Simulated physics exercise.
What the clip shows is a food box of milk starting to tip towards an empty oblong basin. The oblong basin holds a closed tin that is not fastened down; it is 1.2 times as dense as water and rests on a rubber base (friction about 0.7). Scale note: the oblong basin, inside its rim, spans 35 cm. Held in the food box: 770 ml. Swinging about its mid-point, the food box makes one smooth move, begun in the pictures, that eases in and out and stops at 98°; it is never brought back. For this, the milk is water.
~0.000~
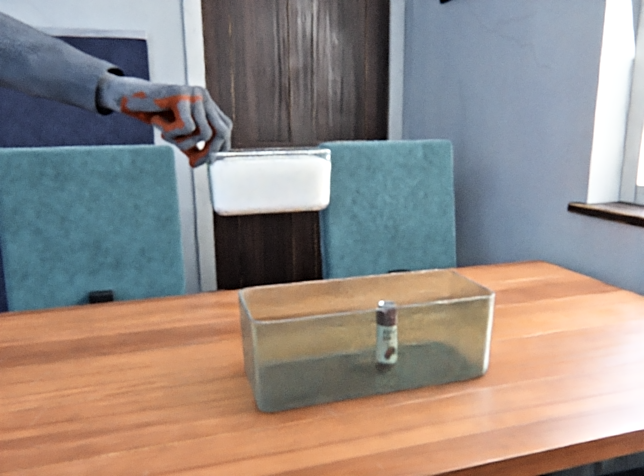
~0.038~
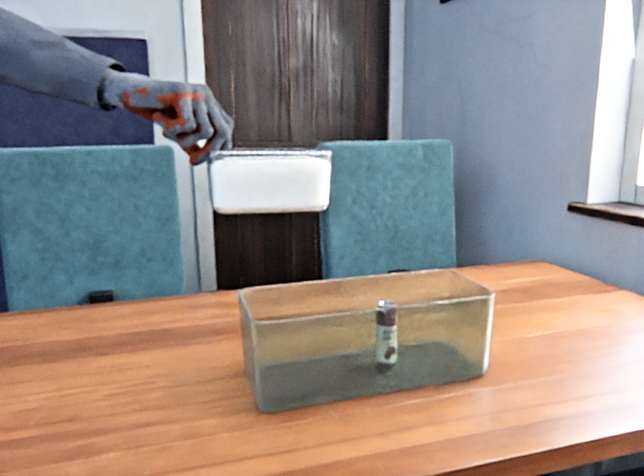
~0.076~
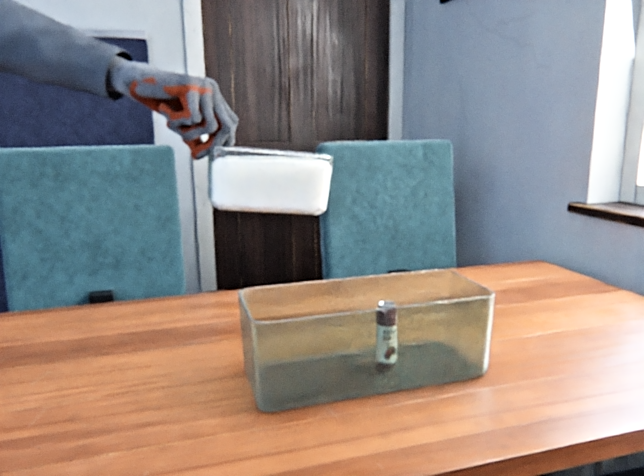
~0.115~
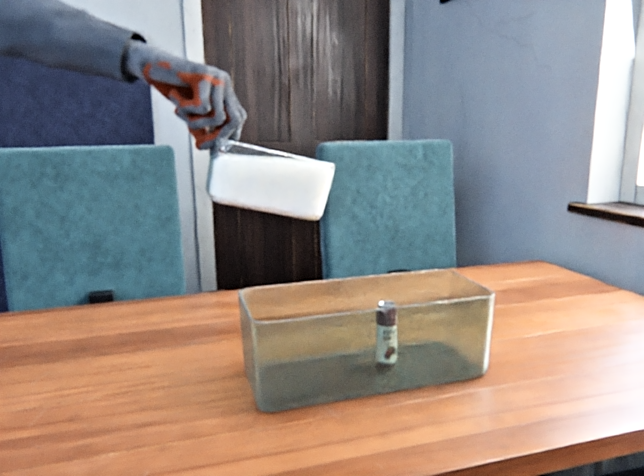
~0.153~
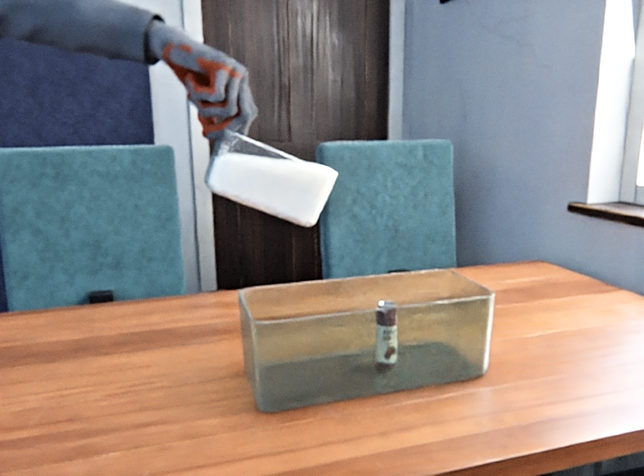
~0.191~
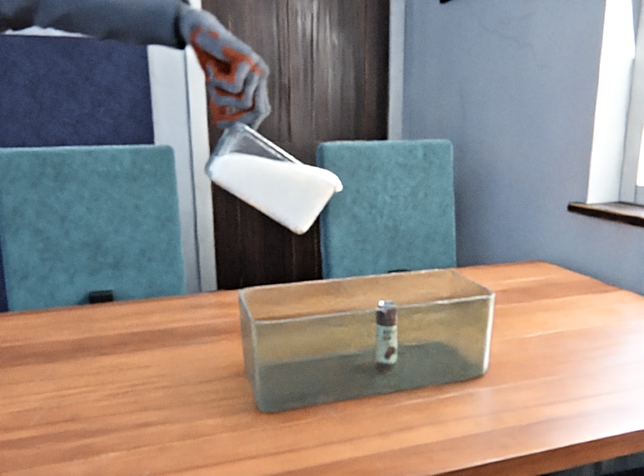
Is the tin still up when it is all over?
It keels over.
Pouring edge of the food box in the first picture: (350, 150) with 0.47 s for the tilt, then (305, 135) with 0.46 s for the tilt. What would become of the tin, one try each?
Run one: It does not tip. Run two: It tumbles.
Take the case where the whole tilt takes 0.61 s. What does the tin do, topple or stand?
In that case the tin overturns.
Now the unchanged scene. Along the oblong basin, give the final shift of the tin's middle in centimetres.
Net tin displacement: Roughly 8.5 cm.
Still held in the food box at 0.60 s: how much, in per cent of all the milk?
Close to 4 in a hundred.
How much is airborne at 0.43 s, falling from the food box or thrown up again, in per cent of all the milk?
Estimate: Some 56 % of the total.
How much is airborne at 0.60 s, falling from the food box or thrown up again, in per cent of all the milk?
Roughly 7 per cent.
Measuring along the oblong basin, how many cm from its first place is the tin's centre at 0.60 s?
Around 3 centimetres.
By 0.43 s the tilt is 96° and 20 per cent is still to pour; the tin stands where it began.
By 0.60 s the tilt is 98° and 4 per cent is still to pour; the tin leans 5°.
By 0.77 s the tilt is 98° and 1 per cent is still to pour; the tin leans 27°.
By 0.97 s the tilt is 98° and 0 per cent is still to pour; the tin lies on its side.
At rest the tin lies on its side.
